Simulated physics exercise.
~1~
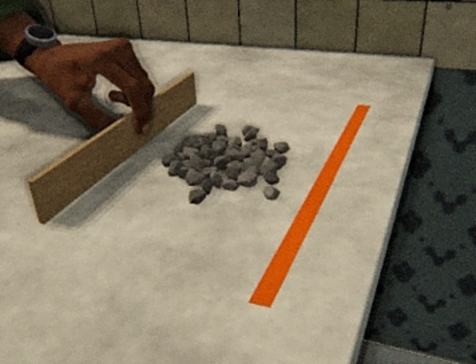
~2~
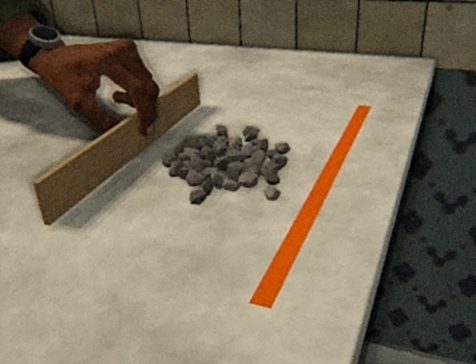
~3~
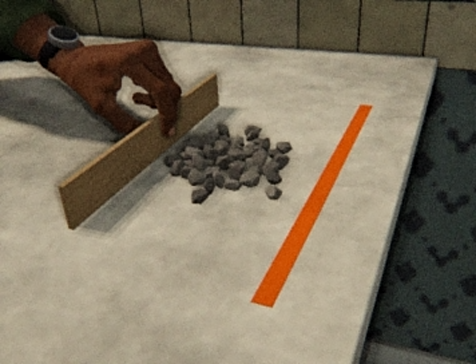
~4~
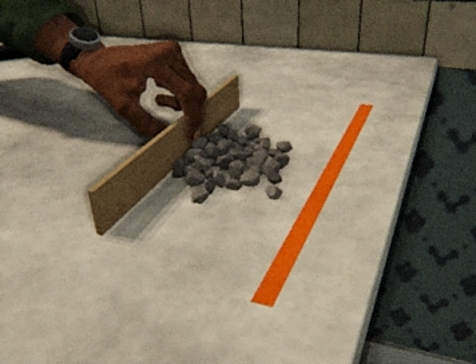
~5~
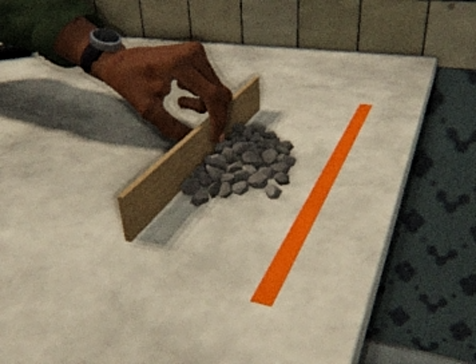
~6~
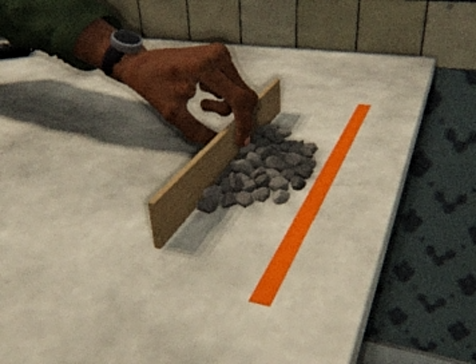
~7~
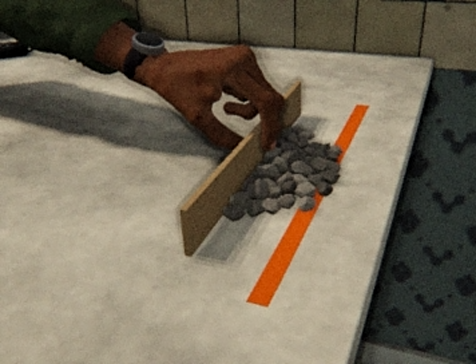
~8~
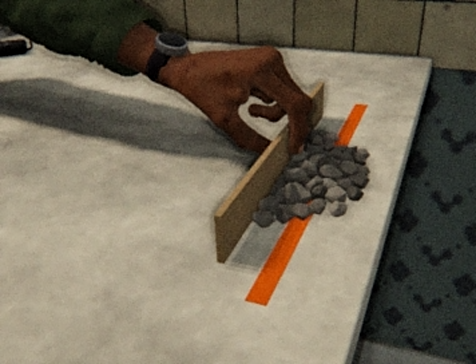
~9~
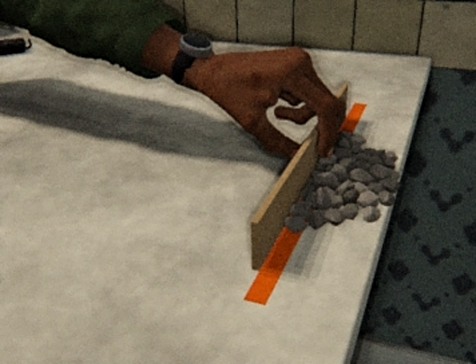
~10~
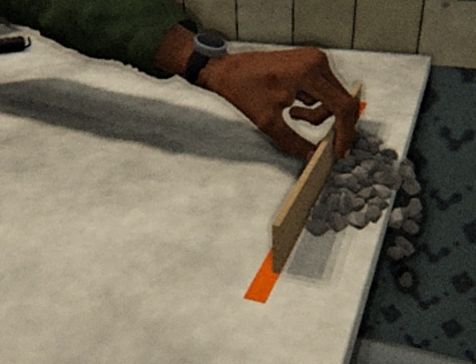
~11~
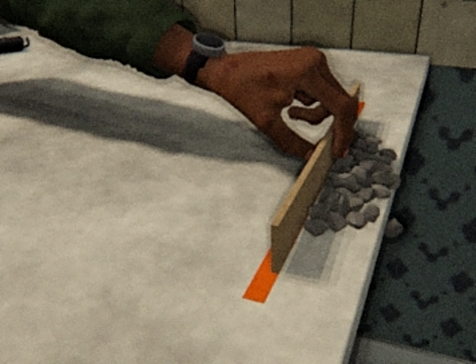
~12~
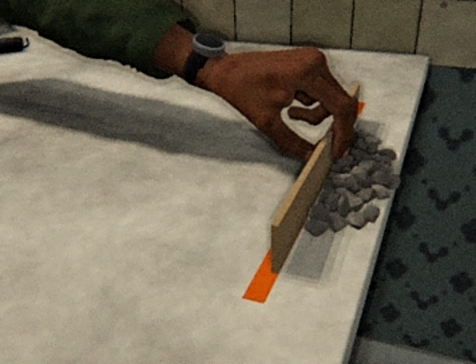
Hand sweeping small grey stones rightward with a strip of card across a pale tabletop, stopping at orange tape as a few fall off.
